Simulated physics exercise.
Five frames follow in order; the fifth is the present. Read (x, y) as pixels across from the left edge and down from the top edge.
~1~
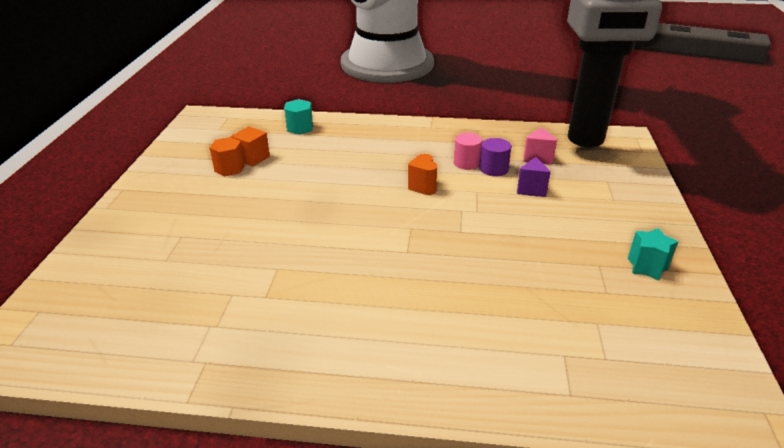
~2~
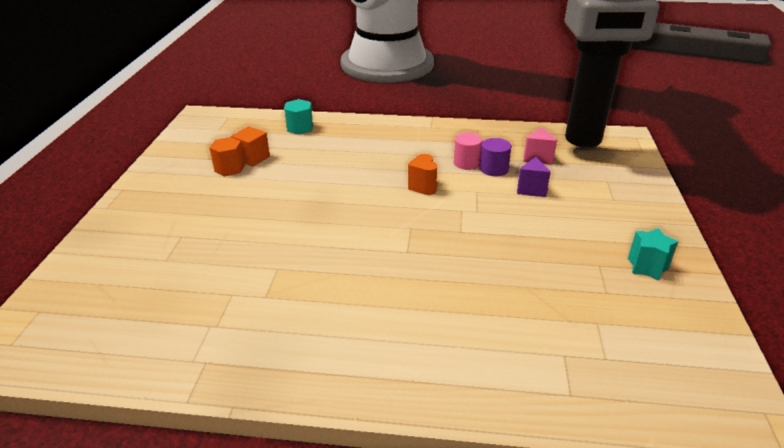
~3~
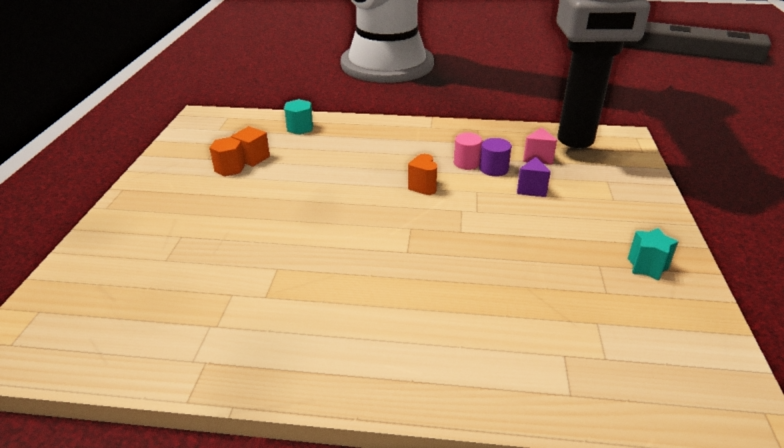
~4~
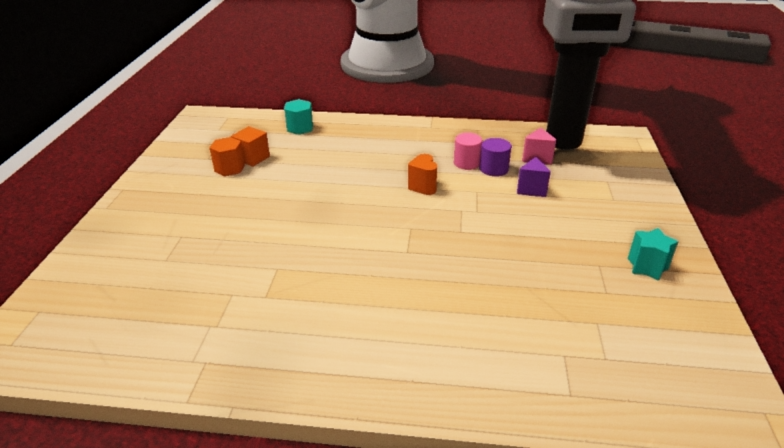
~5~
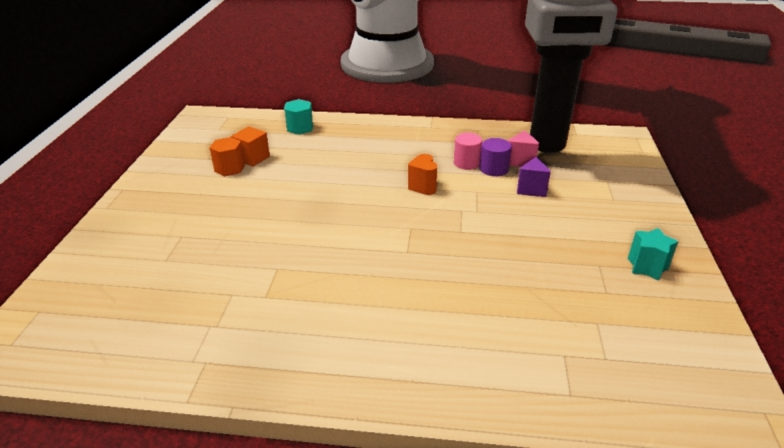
A robot arm's black rod slid slowly left along the far edge of a wooden board and nudged the pink triangular block left toward the purple circle, while the other colored blocks stayed still.
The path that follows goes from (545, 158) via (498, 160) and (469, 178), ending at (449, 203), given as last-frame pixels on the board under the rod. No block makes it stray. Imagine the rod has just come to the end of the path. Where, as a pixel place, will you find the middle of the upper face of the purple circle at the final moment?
Close to (448, 197).
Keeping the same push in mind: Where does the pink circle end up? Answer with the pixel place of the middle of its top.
The centre of its top face lies at (437, 139).
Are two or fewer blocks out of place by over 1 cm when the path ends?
It seems not.
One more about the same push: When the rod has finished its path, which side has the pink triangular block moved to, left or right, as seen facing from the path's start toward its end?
Facing from start to end, it shifts right.
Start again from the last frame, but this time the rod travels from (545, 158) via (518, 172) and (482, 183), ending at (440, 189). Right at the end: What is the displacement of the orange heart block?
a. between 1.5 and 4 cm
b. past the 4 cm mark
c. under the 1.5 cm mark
It's a.
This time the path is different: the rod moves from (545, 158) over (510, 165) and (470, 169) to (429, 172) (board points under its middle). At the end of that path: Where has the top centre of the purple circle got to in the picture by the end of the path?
It will end up at (450, 164).
What follows on the original path. One third of the way, rod at (499, 147); pink circle at (449, 138); purple circle at (477, 152); pink triangular block at (475, 141).
Two thirds of the way, rod at (470, 165); pink circle at (437, 139); purple circle at (463, 170); pink triangular block at (442, 153), turned 20° clockwise.
At the end, rod at (450, 190); orange heart block at (419, 163), turned 20° anticlockwise; pink circle at (437, 139); purple circle at (448, 197); pink triangular block at (435, 155), turned 50° clockwise.
